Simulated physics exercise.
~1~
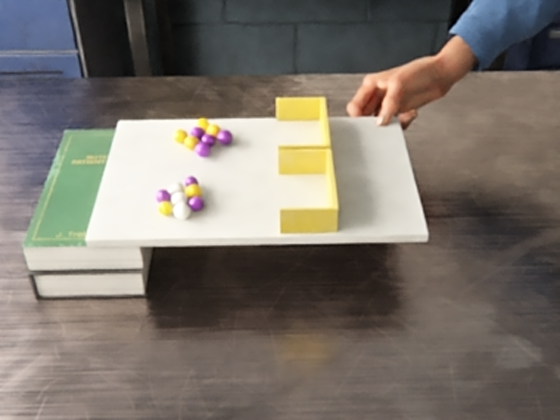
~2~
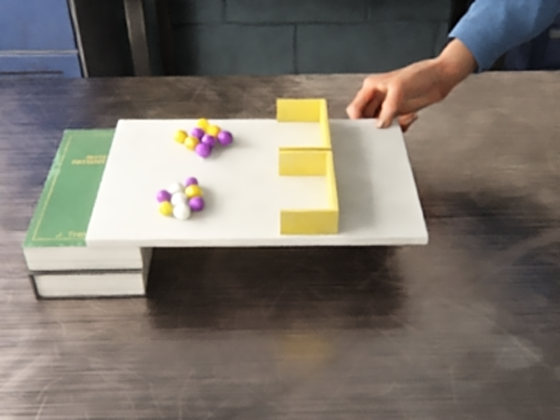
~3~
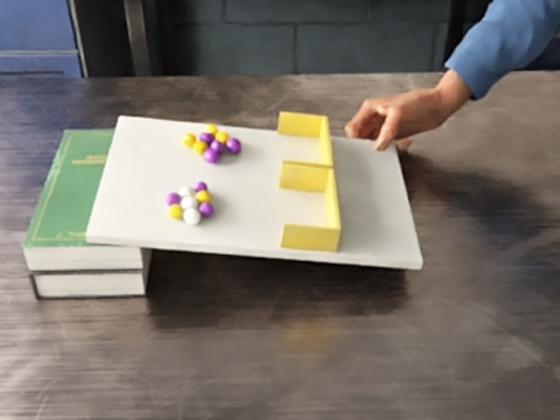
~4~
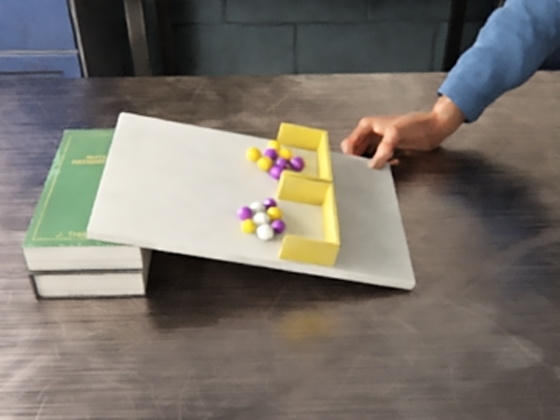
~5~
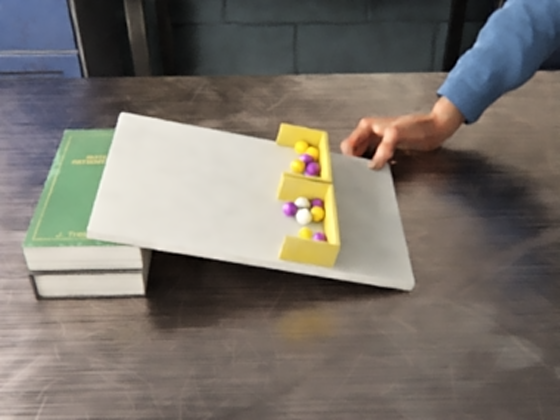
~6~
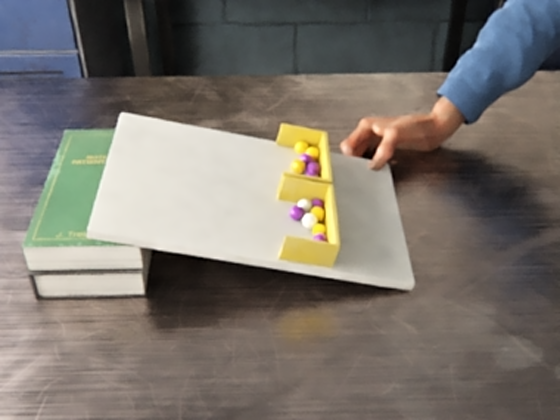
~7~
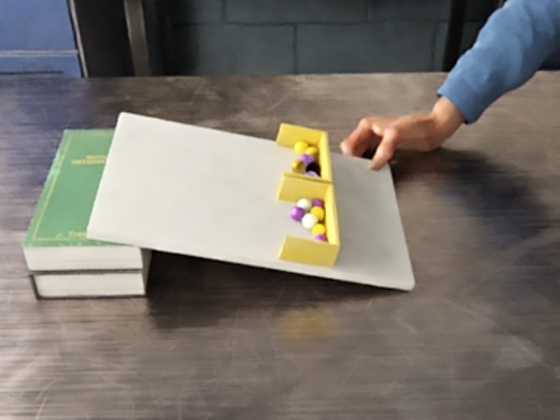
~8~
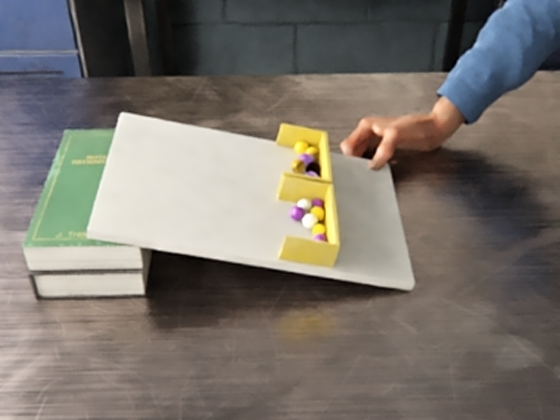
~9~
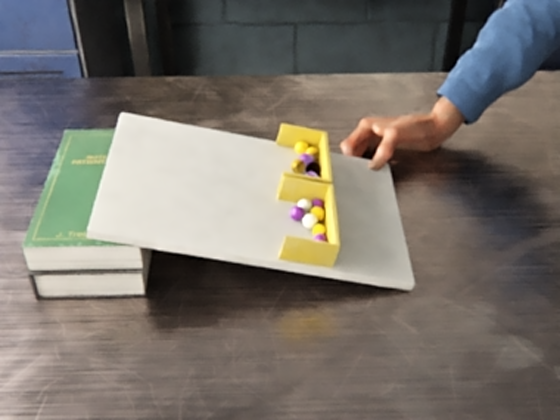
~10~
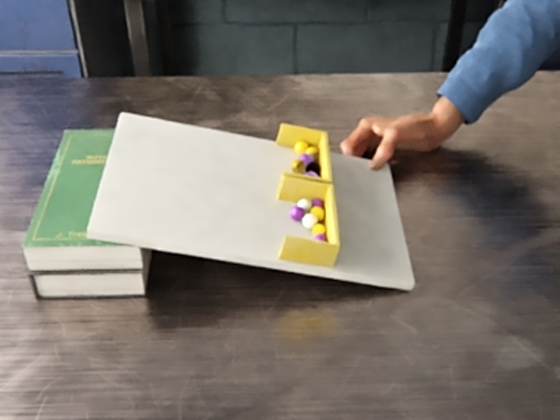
A hand lowers the white board's free end, and two bead heaps slide right into yellow fences.
